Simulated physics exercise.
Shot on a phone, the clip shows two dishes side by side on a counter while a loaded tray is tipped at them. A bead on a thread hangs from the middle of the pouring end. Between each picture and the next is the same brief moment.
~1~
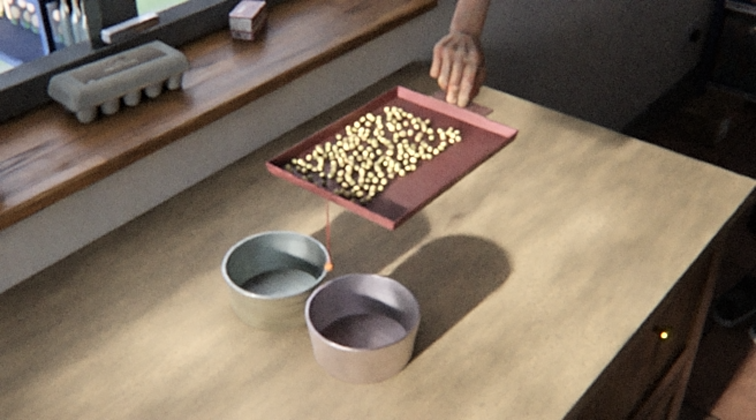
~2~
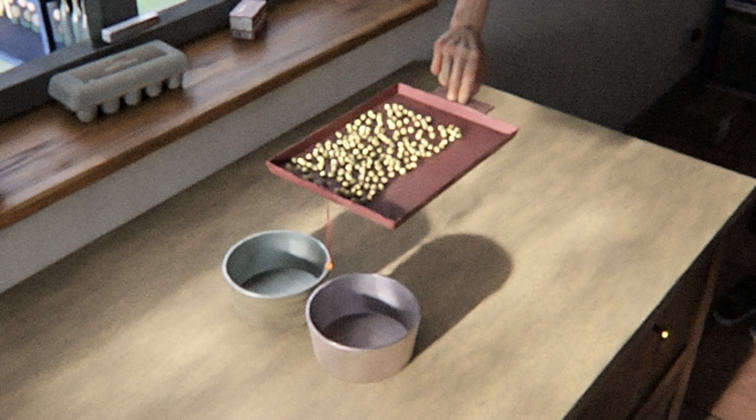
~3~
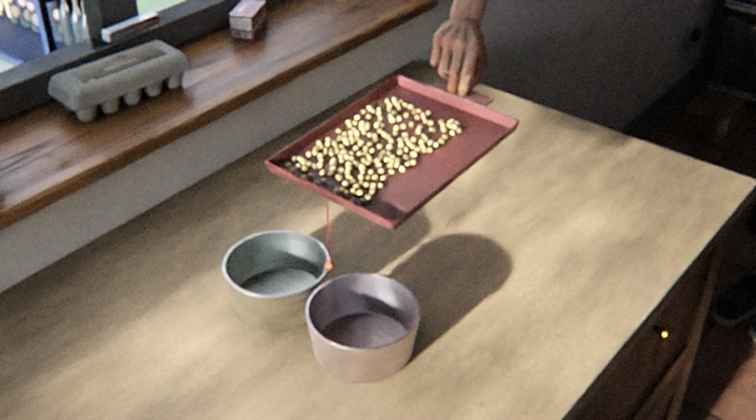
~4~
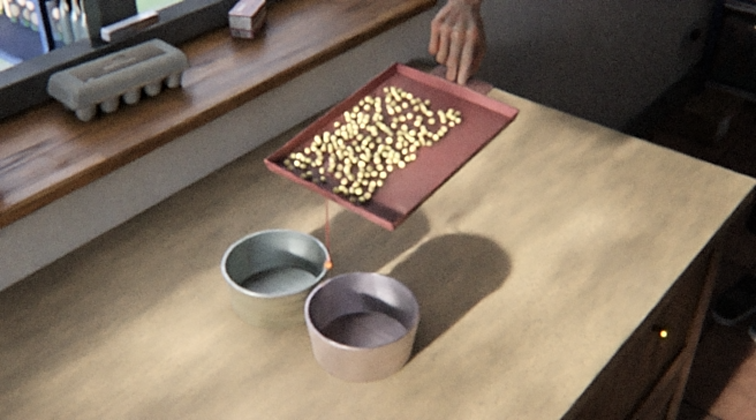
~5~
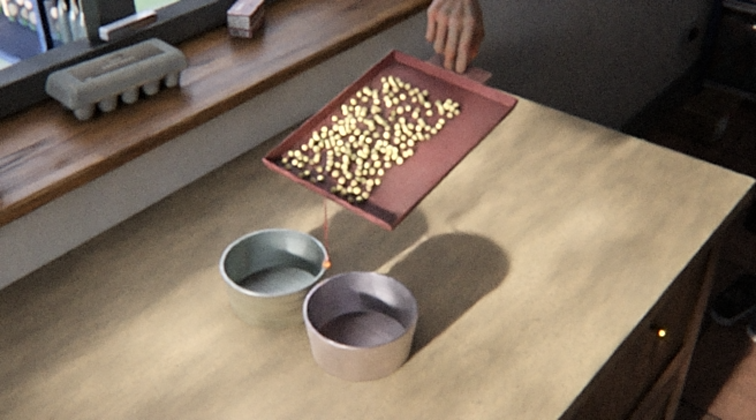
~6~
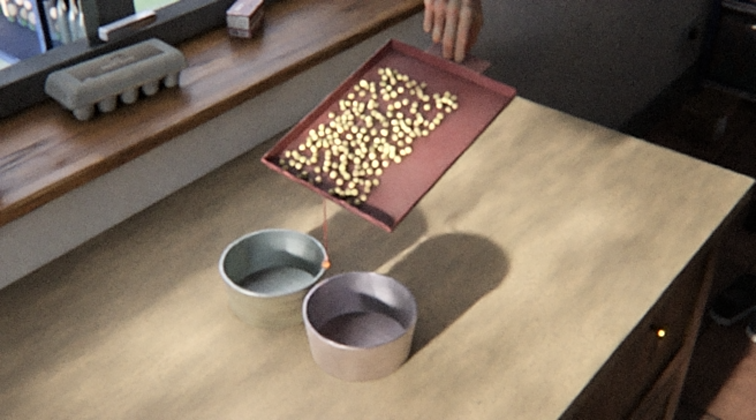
On a sunlit counter beside a windowsill, a hand holds a red tray of pale beans above two empty round metal dishes, a small orange bead hanging from its near edge. The hand then slowly raises the far end, steepening the tray's slant while the beans stay on it.
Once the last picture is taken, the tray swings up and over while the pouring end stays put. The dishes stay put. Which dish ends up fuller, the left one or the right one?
Oh, the winner here is the right dish, by the look of it.
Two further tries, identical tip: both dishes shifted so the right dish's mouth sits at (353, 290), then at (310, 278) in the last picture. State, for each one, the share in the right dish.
The first try yields 80% and the second yields 50%.
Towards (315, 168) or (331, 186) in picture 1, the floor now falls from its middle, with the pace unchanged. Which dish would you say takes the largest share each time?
The leftmost dish, then the leftmost dish.
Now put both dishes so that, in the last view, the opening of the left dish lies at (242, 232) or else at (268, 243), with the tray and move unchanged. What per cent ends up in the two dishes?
Roughly 50 per cent the first time and 80 per cent the second.
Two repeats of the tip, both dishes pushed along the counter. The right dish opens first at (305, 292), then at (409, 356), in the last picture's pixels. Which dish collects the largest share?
Try 1: The dish at right. Try 2: The dish at left.
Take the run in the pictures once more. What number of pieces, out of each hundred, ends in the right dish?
Roughly 80 in every hundred pieces, I'd say.
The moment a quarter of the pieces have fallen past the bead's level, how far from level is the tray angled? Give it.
90 degrees.
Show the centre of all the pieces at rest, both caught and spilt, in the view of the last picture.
Roughly pixel (354, 346).
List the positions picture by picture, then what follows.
In the first frame, corners of the pouring end near (270, 162) and (393, 220), level; middle of the load near (370, 150), soya beans; left dish near (241, 304); right dish near (327, 355); bead on its thread near (329, 267).
In the second frame, corners of the pouring end near (270, 162) and (394, 220), level; middle of the load near (370, 148).
In the third frame, corners of the pouring end near (269, 161) and (393, 221), tipped barely, lowest at the right corner; middle of the load near (370, 145).
In the fourth frame, corners of the pouring end near (268, 160) and (392, 222), tipped a little, lowest at the right corner; middle of the load near (369, 139).
In the fifth frame, corners of the pouring end near (266, 158) and (390, 223), tipped a little, lowest at the right corner; middle of the load near (366, 133).
In the sixth frame, corners of the pouring end near (265, 158) and (390, 225), tipped clearly, lowest at the right corner; middle of the load near (364, 130); left dish near (238, 302); right dish near (324, 353).
Shortly afterwards, tray tipped steeply; the bulk on the tray; a little in the right dish; only a few outside both; a little in the air.
Next, tray tipped past a quarter turn; a little on the tray; near two thirds in the right dish; a little in the left dish; only a few outside both; near a quarter in the air.
Some moments later, tray tipped past a quarter turn; the bulk in the right dish; a little in the left dish; a little outside both.
In the end, tray tipped past a quarter turn; the bulk in the right dish; a little in the left dish; a little outside both.
